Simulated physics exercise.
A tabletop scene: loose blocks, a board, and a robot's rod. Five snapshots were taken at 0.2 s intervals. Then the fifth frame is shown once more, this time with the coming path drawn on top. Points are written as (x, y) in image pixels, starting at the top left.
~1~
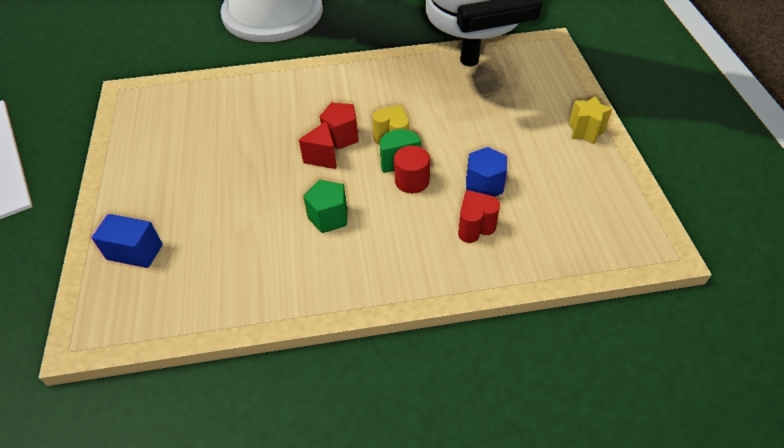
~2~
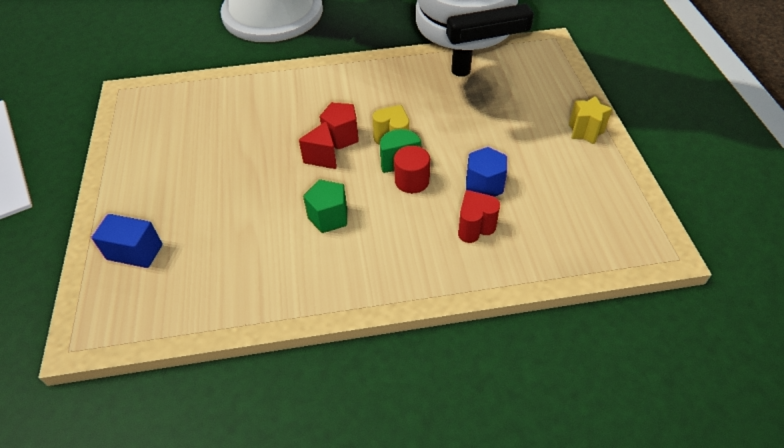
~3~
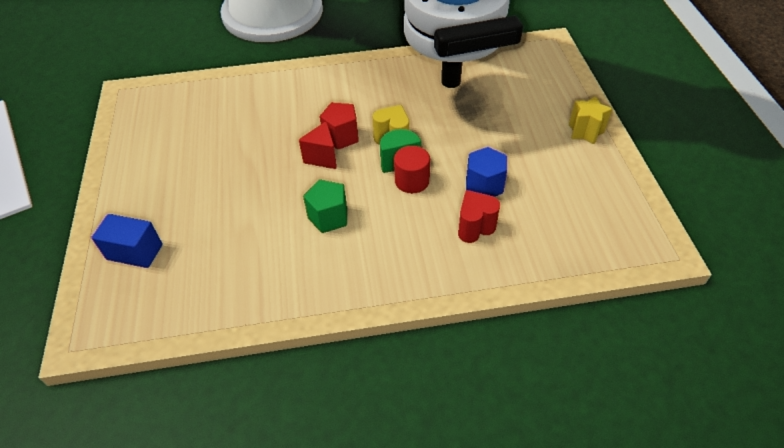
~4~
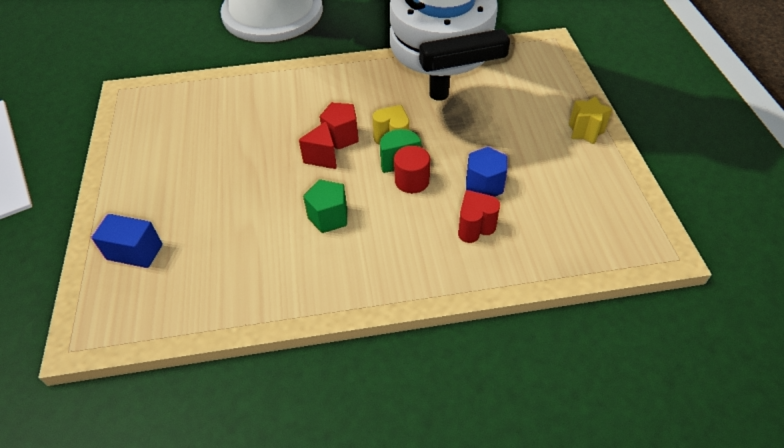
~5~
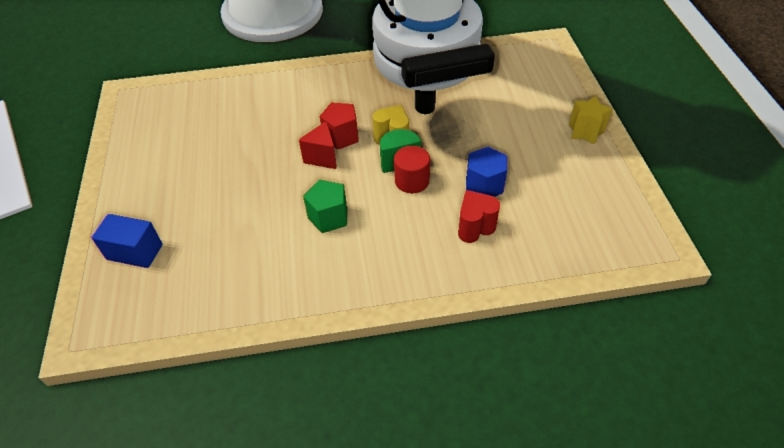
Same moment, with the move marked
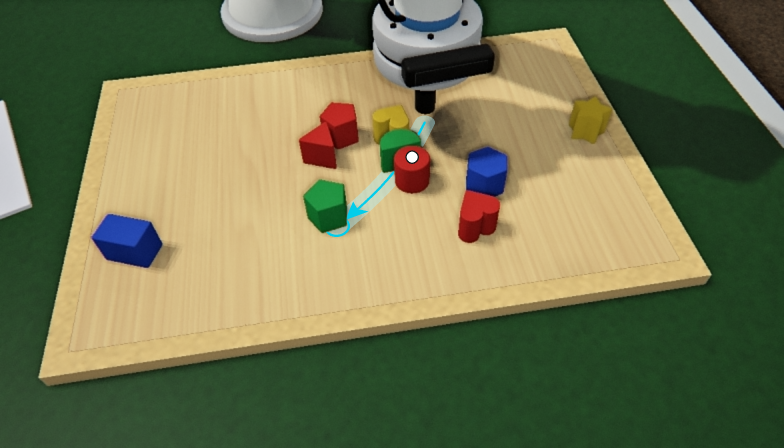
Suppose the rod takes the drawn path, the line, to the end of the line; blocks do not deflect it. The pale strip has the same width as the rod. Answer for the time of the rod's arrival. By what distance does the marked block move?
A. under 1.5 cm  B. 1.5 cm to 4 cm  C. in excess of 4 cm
My answer is option B.
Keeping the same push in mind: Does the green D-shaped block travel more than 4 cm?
Going by the path, yes.
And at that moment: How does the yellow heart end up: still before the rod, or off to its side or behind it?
Looking at the end of the path, the yellow heart has slipped free of the rod.
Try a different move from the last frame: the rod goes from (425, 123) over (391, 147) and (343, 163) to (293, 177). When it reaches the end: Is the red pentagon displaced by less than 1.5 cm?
Final answer: No.
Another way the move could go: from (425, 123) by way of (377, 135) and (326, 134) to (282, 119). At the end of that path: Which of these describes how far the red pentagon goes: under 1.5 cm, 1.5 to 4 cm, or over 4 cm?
It shifts by more than 4 cm.
The line goes from (425, 123) over (405, 157) and (376, 192) to (337, 227); the dot is on the red cylinder.
On the path given first. One third of the way, rod at (405, 143); yellow heart at (384, 118), turned 25° clockwise; green D-shaped block at (387, 149); red cylinder at (411, 165).
Two thirds of the way, rod at (375, 178); green pentagon at (309, 201); yellow heart at (384, 118), turned 25° clockwise; green D-shaped block at (348, 180), turned 20° clockwise; red cylinder at (407, 176).
At the end, rod at (335, 213); green pentagon at (276, 208), turned 15° anticlockwise; yellow heart at (384, 118), turned 25° clockwise; green D-shaped block at (306, 200), turned 85° clockwise; red cylinder at (407, 176).
